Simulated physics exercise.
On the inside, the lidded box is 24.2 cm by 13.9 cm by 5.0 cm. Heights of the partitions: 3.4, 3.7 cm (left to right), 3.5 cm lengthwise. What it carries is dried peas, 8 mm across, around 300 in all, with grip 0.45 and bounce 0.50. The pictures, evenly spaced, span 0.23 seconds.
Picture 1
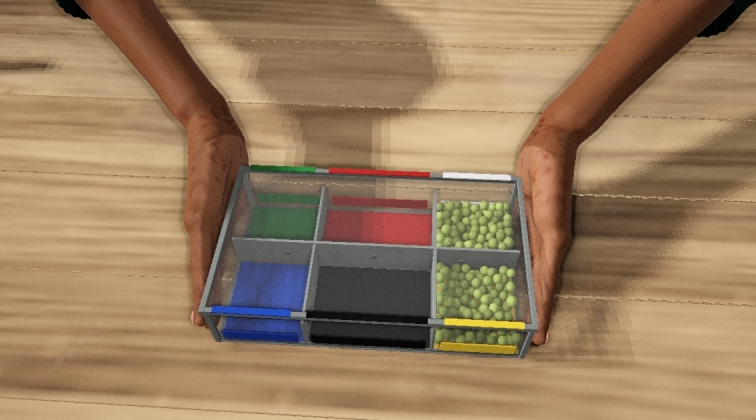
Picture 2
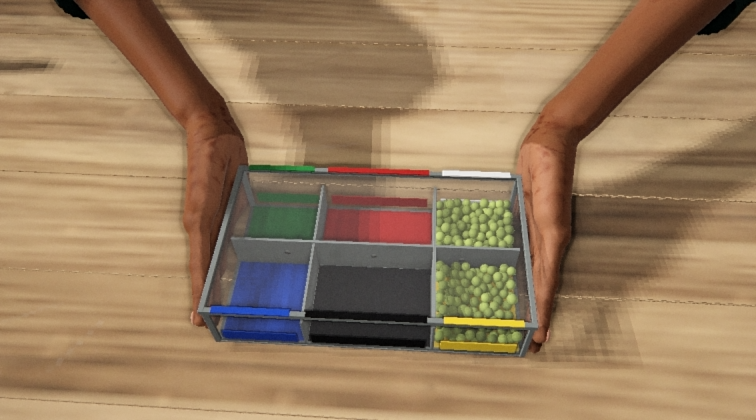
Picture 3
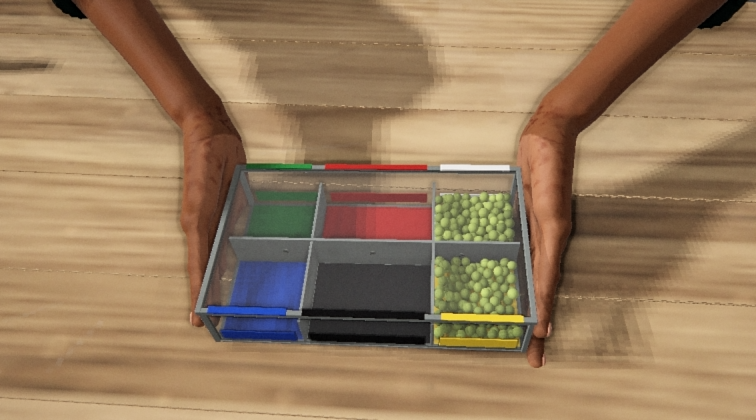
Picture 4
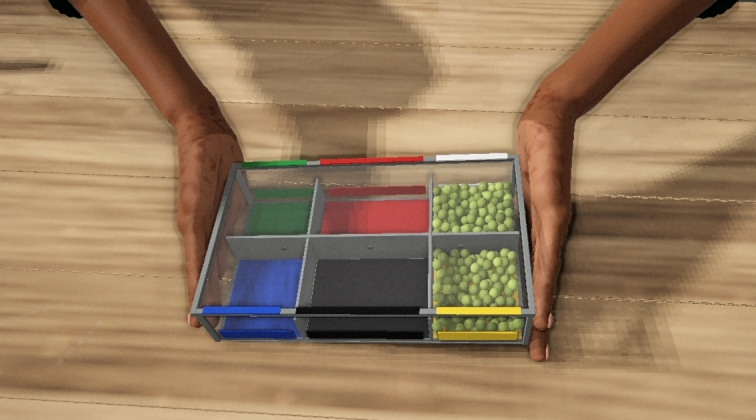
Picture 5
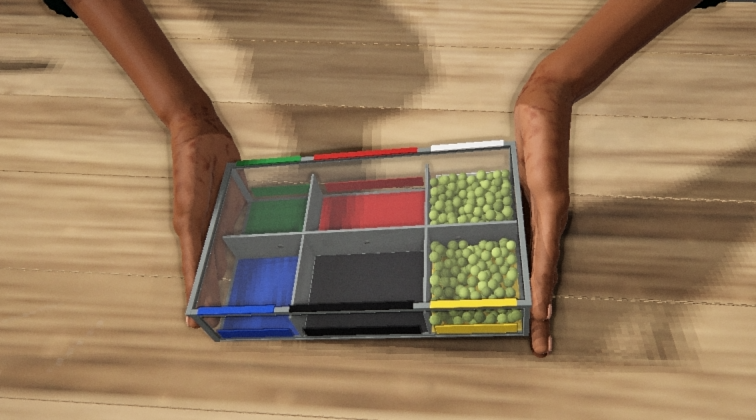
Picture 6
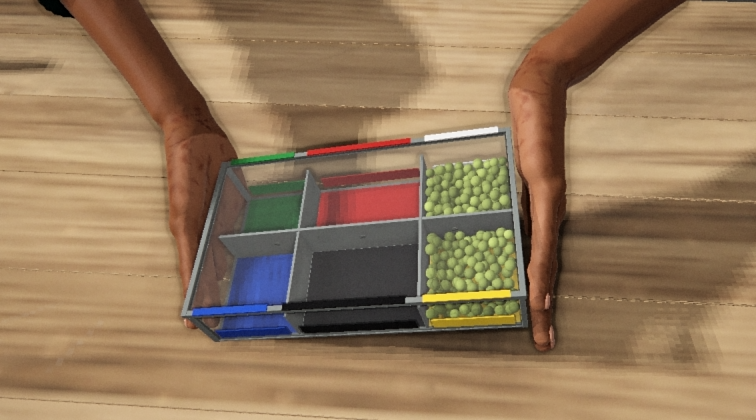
Two hands gradually tilt a clear divided box of green peas down toward the left.
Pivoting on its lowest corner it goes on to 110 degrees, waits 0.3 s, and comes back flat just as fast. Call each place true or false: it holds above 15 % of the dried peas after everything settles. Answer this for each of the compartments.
Red: False, blue: True, green: False, yellow: True, white: True, black: False.
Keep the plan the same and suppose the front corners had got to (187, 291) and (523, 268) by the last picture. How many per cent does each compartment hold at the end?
Per cent at the finish: Red 0, blue 0, green 15, yellow 30, white 50, black 5.
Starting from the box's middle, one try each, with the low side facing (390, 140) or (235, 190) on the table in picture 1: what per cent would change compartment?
Near 20 and 30 percent, in that order.
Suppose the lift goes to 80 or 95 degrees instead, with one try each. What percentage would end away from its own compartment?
I'd expect close to 20 and then close to 35 per cent.
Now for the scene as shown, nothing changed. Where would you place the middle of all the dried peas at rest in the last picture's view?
When it all comes to rest, the middle is near (445, 287).
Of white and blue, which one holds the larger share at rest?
That would be the white compartment.
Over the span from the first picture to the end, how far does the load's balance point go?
Net shift: Approx. 7.0 cm.
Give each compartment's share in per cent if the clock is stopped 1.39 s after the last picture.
In per cent: Red 0; blue 20; green 0; yellow 30; white 45; black 5.
Then, 1.39 s after the last picture, tilt 110 degrees; blue 20 %, yellow 30 %, white 45 %, black 5 %.
Then, 2.32 s after the last picture, tilt 56 degrees; blue 25 %, yellow 25 %, white 40 %, black 5 %.
Then, 3.24 s after the last picture, tilt 0 degrees; red 5 %, blue 25 %, yellow 25 %, white 40 %, black 5 %.
In the end, red 5 %, blue 25 %, green 0 %, yellow 25 %, white 40 %, black 5 %.
